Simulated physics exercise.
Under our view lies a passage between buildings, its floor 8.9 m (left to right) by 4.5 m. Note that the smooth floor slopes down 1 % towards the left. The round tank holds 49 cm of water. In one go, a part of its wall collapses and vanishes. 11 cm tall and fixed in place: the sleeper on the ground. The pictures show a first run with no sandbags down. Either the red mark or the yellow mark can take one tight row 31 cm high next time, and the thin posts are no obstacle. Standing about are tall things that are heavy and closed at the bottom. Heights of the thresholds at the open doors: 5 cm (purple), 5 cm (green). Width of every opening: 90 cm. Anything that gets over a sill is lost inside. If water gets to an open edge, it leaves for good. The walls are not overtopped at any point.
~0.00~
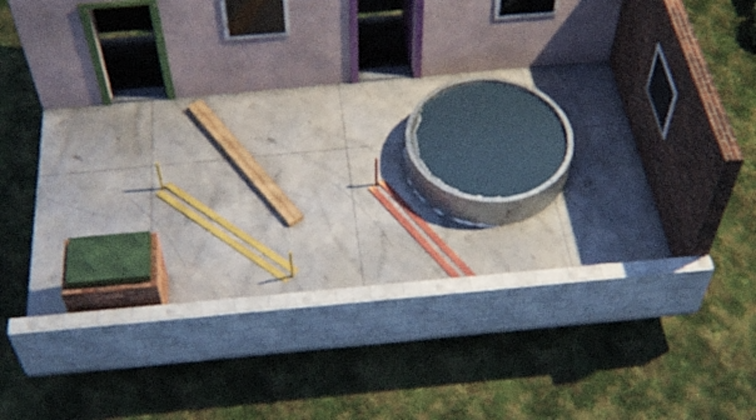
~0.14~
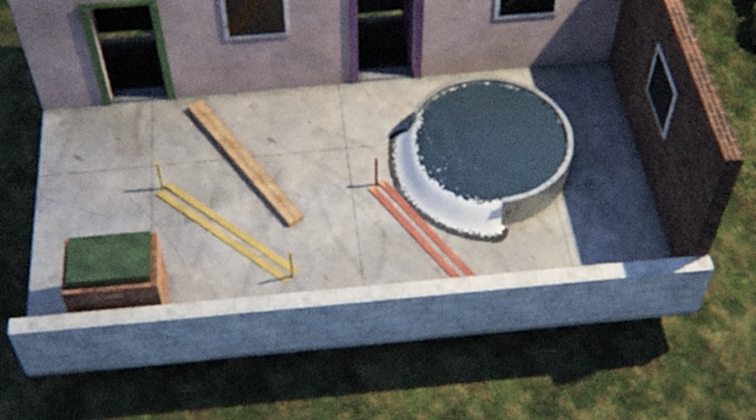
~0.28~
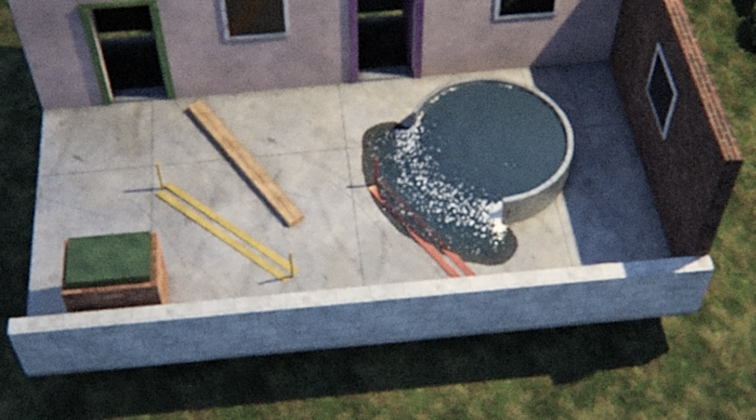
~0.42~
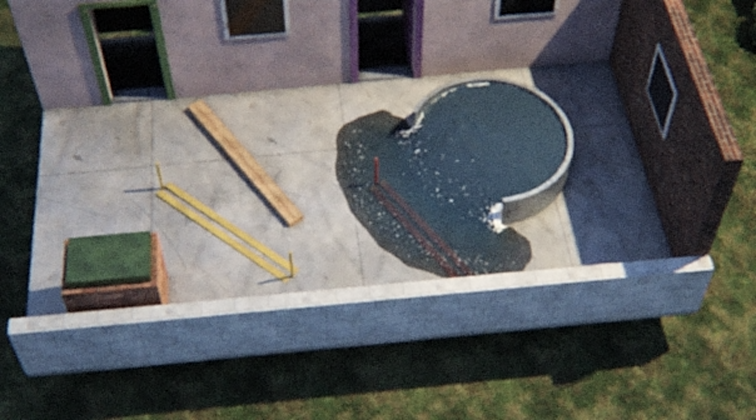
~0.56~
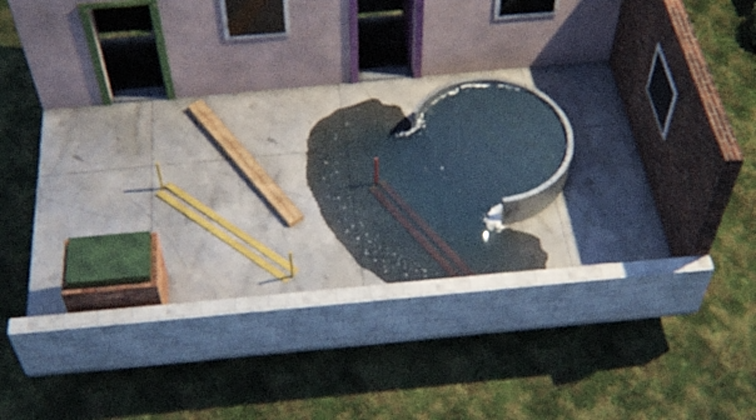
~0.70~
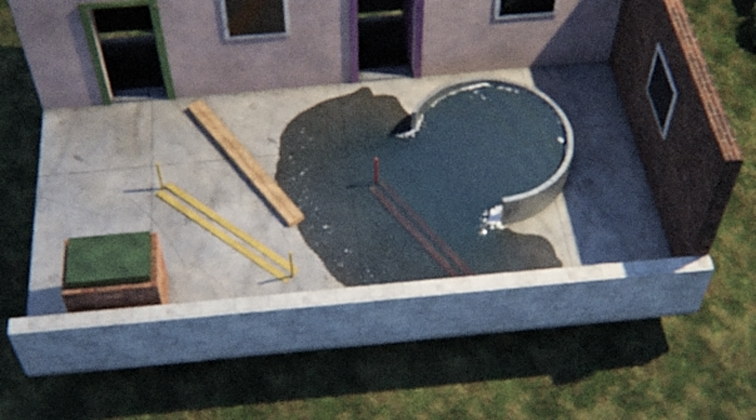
A round tank of dark water stands on the right of a pale concrete yard, seen from high above between a pinkish building with green-framed and purple-framed doorways and a low front wall. A wooden beam, yellow and red rails and a green-topped brick block lie to its left. The tank's front-left wall vanishes, and water pours out with white froth, spreading leftward over the red rails to the beam's near end, while the camera stays still.
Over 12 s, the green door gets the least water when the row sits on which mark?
When it sits on the red mark.
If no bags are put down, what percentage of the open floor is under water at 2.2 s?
Roughly 55 per cent.
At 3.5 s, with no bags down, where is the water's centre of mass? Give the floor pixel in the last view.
The water's centre sits near (318, 221).
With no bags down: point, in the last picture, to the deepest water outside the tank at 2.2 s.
(174, 313).
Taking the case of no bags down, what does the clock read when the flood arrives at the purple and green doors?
Purple door 1.3 seconds, green door 2.2 seconds.
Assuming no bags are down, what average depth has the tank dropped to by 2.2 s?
17 centimetres.
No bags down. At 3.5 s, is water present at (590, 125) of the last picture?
It is still dry.
After 1.4 s water covers 40 % of the floor and is deepest (22 cm) near (282, 192) in the run without bags; in at the green door, 0 L with no bags, 0 L with the row on red, 0 L on yellow.
After 2.2 s water covers 55 % of the floor and is deepest (36 cm) near (174, 313) in the run without bags; in at the green door, 0 L with no bags, 0 L with the row on red, 0 L on yellow.
After 3.5 s water covers 70 % of the floor and is deepest (30 cm) near (174, 324) in the run without bags; in at the green door, 0 L with no bags, 0 L with the row on red, 0 L on yellow.
After 7.0 s water covers 85 % of the floor and is deepest (12 cm) near (105, 112) in the run without bags; in at the green door, 38 L with no bags, 1 L with the row on red, 39 L on yellow.
After 12.0 s water covers 85 % of the floor and is deepest (6 cm) near (174, 302) in the run without bags; in at the green door, 54 L with no bags, 1 L with the row on red, 41 L on yellow.
